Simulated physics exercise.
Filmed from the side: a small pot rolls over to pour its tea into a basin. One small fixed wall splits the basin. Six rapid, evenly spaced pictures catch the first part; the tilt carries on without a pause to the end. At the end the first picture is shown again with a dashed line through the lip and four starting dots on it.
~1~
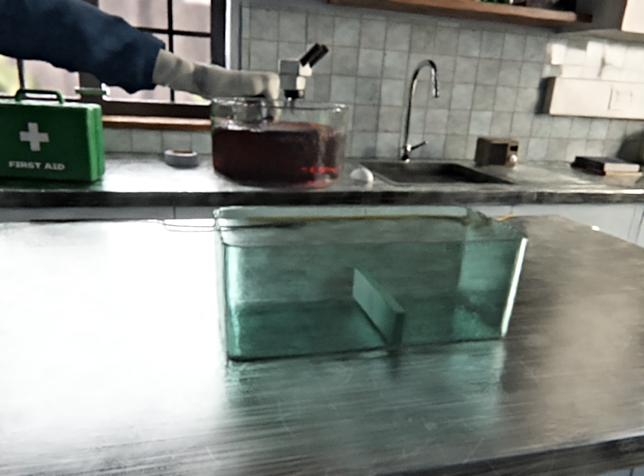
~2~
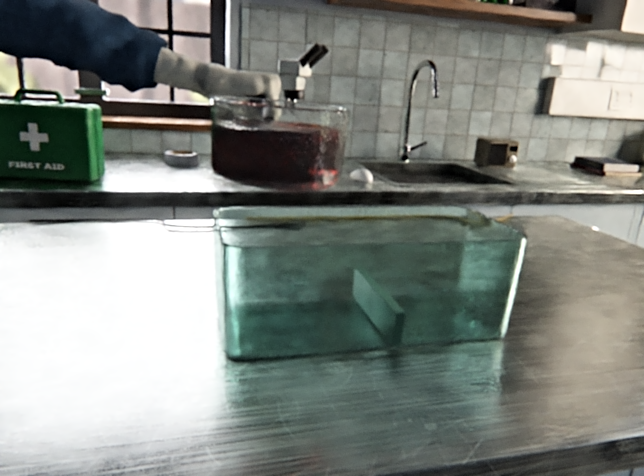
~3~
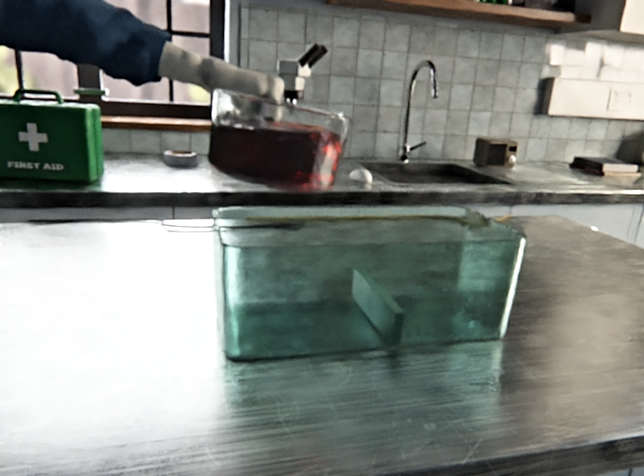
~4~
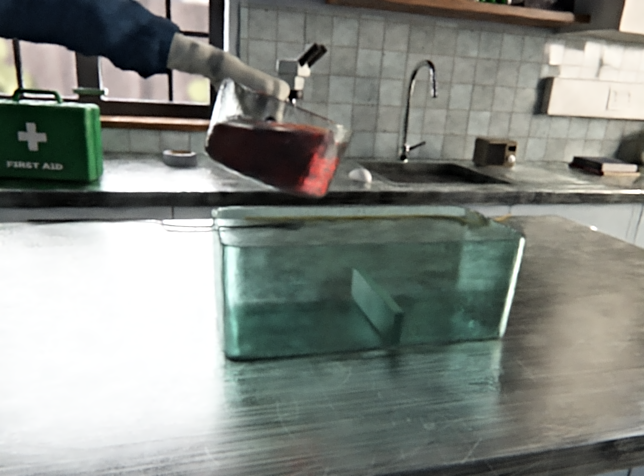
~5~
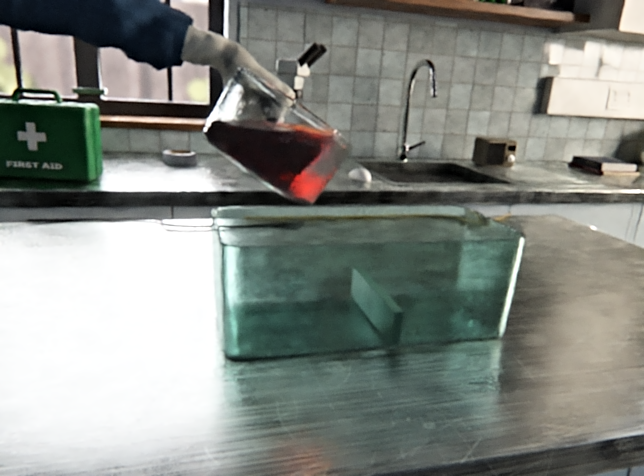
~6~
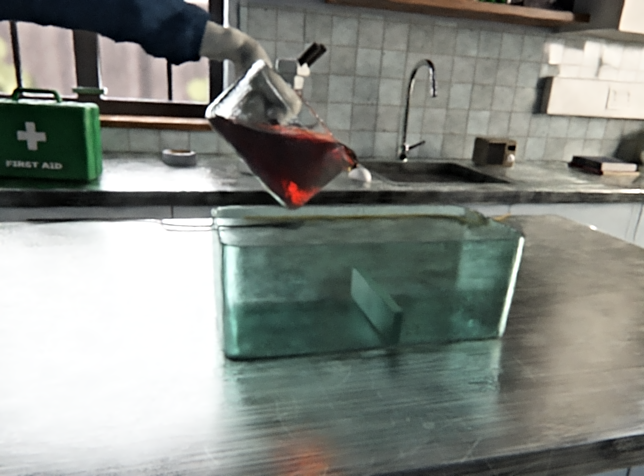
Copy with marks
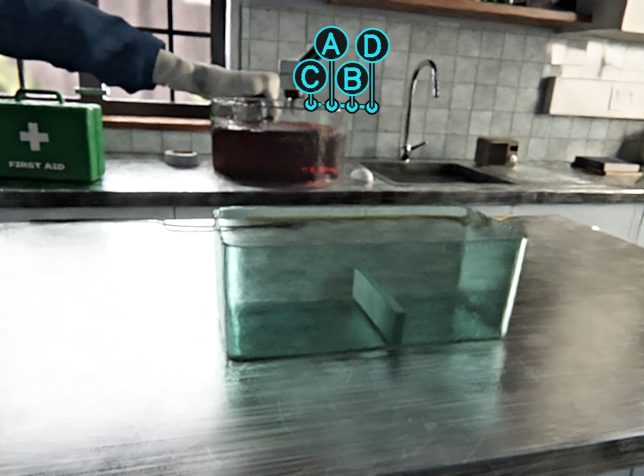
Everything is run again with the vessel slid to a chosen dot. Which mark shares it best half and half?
The best dot is D.
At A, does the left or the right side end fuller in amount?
More ends on the left.
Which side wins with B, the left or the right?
The left side.
On the marked copy, A at (331, 105); B at (352, 106); C at (310, 104); D at (372, 107).
For dot A, about 84 % ends left of the wall and 13 % right of it; 3 % is lost outside.
For dot B, about 70 % ends left of the wall and 28 % right of it.
For dot C, about 83 % ends left of the wall and 15 % right of it.
For dot D, about 49 % ends left of the wall and 49 % right of it.
